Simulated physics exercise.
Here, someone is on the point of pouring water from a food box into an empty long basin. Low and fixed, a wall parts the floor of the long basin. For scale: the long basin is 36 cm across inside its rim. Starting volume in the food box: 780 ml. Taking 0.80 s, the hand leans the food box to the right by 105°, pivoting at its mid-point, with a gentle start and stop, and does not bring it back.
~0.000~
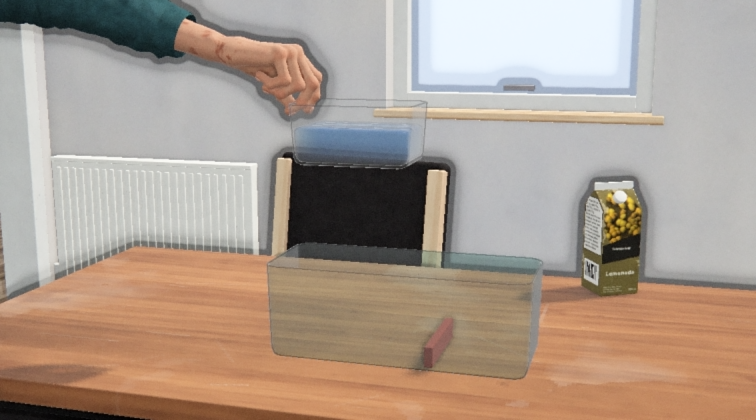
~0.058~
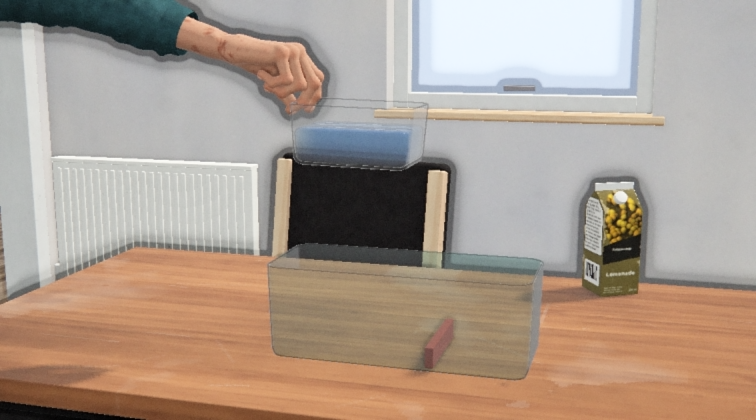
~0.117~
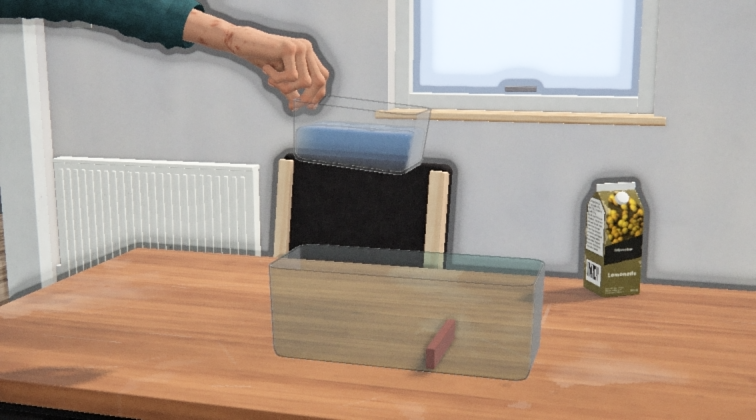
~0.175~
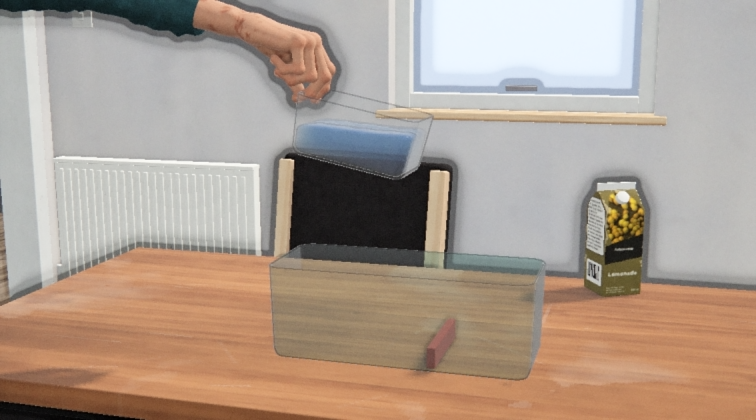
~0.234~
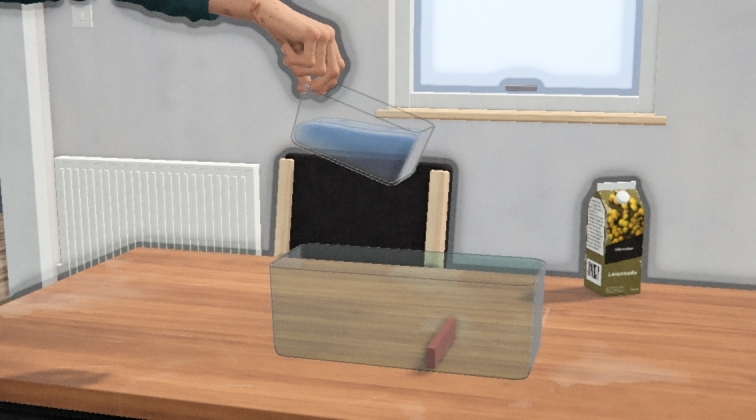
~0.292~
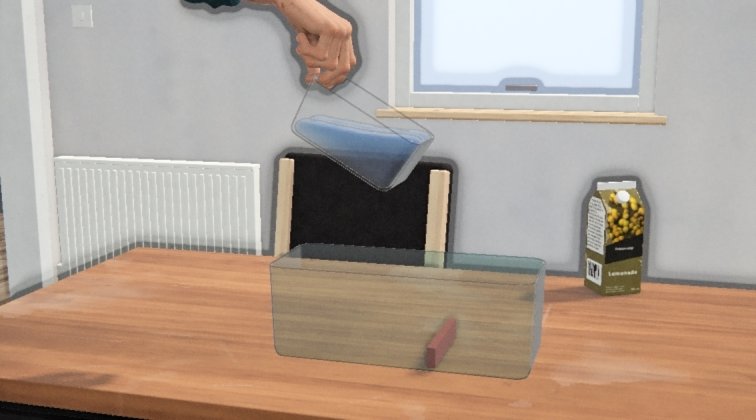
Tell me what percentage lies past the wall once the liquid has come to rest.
Some 49 per cent.
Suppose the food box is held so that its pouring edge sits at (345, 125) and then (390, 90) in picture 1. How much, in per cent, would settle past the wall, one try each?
20 per cent first, 40 per cent second.
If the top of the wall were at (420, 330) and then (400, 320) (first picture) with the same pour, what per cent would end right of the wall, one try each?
First try about 65 %, second try about 85 %.
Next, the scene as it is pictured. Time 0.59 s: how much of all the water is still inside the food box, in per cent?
24 %.
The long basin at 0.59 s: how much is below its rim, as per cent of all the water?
Some 24 per cent.
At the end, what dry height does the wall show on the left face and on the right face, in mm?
Close to 18 mm left and close to 6 mm right.
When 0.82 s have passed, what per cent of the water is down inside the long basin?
That comes to about 80 percent.
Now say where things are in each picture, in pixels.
In the first frame, tilt 0°; pouring edge (419, 106); surface from (306, 124) to (417, 128); the long basin's rim runs from (283, 255) to (537, 273); the wall's top is at (439, 333).
In the second frame, tilt 1°; pouring edge (420, 108); surface from (306, 124) to (418, 129).
In the third frame, tilt 5°; pouring edge (423, 113); surface from (308, 124) to (420, 132).
In the fourth frame, tilt 12°; pouring edge (426, 120); surface from (309, 123) to (421, 133).
In the fifth frame, tilt 21°; pouring edge (427, 131); surface from (308, 121) to (424, 135).
In the sixth frame, tilt 31°; pouring edge (426, 142); surface from (307, 119) to (428, 136).
Then, 0.59 s in, the tilt is 89° and 24 per cent is still to pour, 0 is left of the wall and 25 right of it.
Then, 0.82 s in, the tilt is 105° and 6 per cent is still to pour, 23 is left of the wall and 57 right of it.
Then, 1.05 s in, the tilt is 105° and 0 per cent is still to pour, 38 is left of the wall and 54 right of it.
Then, 1.30 s in, the tilt is 105° and 0 per cent is still to pour, 45 is left of the wall and 49 right of it.
Finally, 45 per cent lies left of the wall, 49 right of it and 7 outside.
